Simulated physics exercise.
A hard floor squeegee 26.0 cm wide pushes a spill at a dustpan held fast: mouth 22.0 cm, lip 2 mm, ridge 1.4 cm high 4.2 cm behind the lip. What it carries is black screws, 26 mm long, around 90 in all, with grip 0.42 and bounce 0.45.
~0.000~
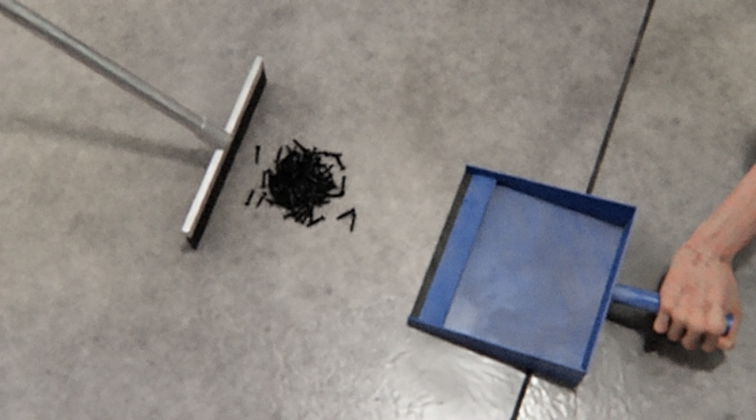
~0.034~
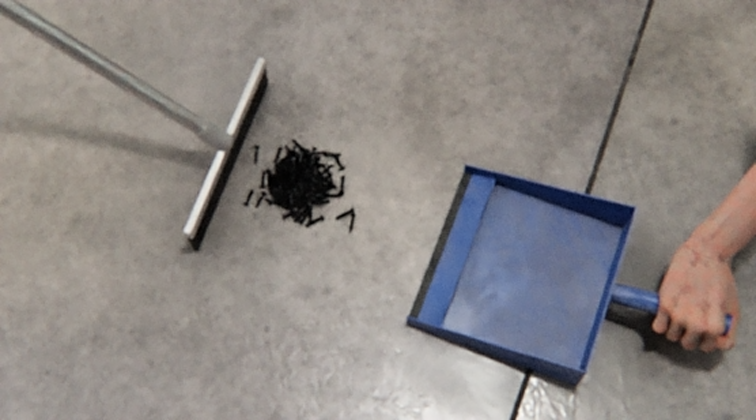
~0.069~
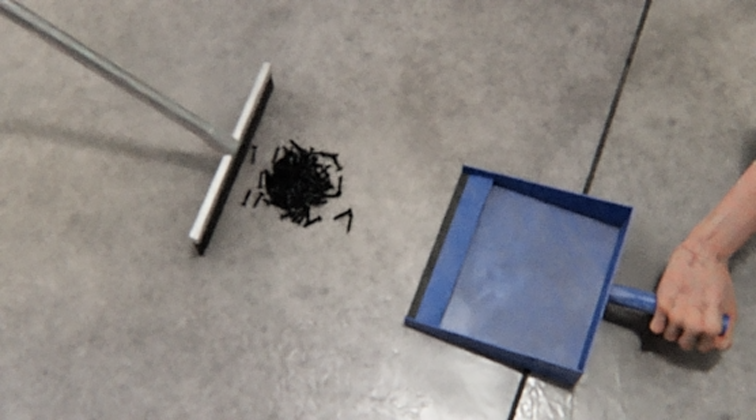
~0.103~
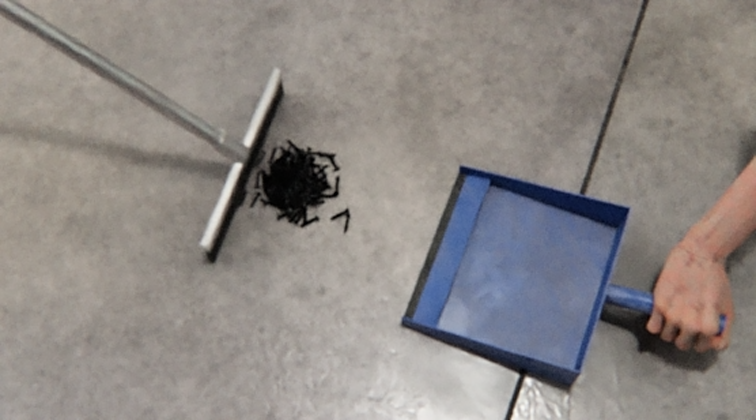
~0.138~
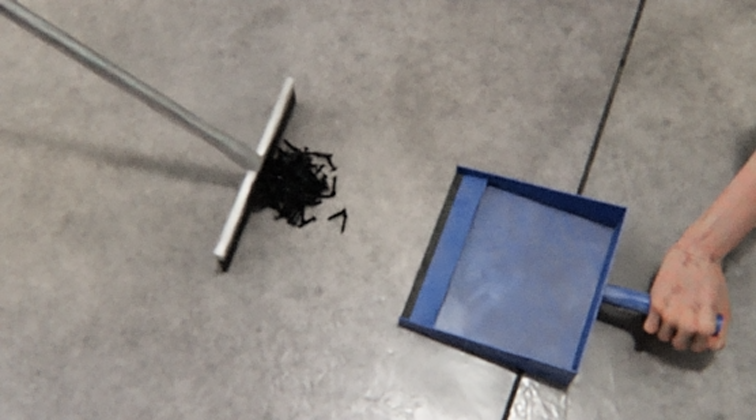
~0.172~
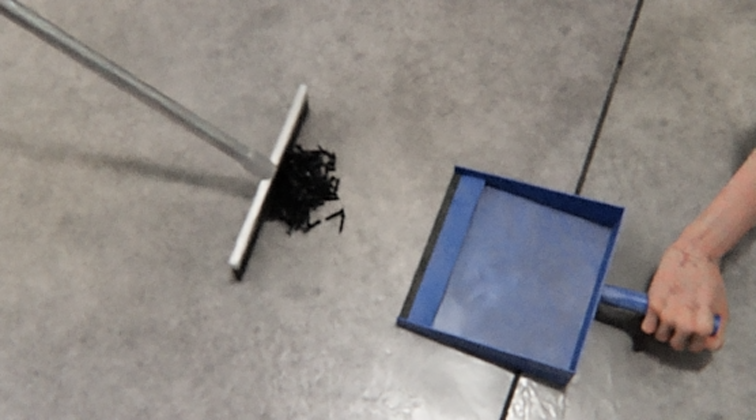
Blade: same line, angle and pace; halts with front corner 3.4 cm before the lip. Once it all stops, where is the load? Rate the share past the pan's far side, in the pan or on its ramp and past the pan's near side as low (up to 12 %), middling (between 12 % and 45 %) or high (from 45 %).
Shares - far side: Low; pan: Middling; near side: Low.
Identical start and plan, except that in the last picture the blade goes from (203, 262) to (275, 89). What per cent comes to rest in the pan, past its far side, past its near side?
Per cent by place - pan 10, far side 0, near side 5.
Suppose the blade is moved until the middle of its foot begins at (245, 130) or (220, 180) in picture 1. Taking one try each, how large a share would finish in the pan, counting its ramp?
The two tries give some 25 % and some 25 %.
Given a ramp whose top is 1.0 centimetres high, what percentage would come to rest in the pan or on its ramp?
Then around 20 percent, ramp counted.
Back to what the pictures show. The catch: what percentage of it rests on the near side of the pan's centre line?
Estimate: Close to 60 %.
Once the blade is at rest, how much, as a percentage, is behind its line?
Roughly 0 per cent.
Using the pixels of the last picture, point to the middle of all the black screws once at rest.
Look around (419, 240) in the last picture.
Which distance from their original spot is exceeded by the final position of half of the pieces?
20 cm, roughly.
Then, at 0.31 s, middle of the blade 12 cm from the lip; 0 % over the lip, far side 0 %, near side 0 %.
After 0.40 s, middle of the blade 6 cm from the lip; 0 % over the lip, far side 0 %, near side 0 %.
After 0.62 s, middle of the blade 4 cm from the lip; 20 % over the lip, far side 0 %, near side 0 %.
At rest (1.7 s), far side 0 %, pan 20 %, near side 0 %, in front of the lip or behind the blade 80 %.
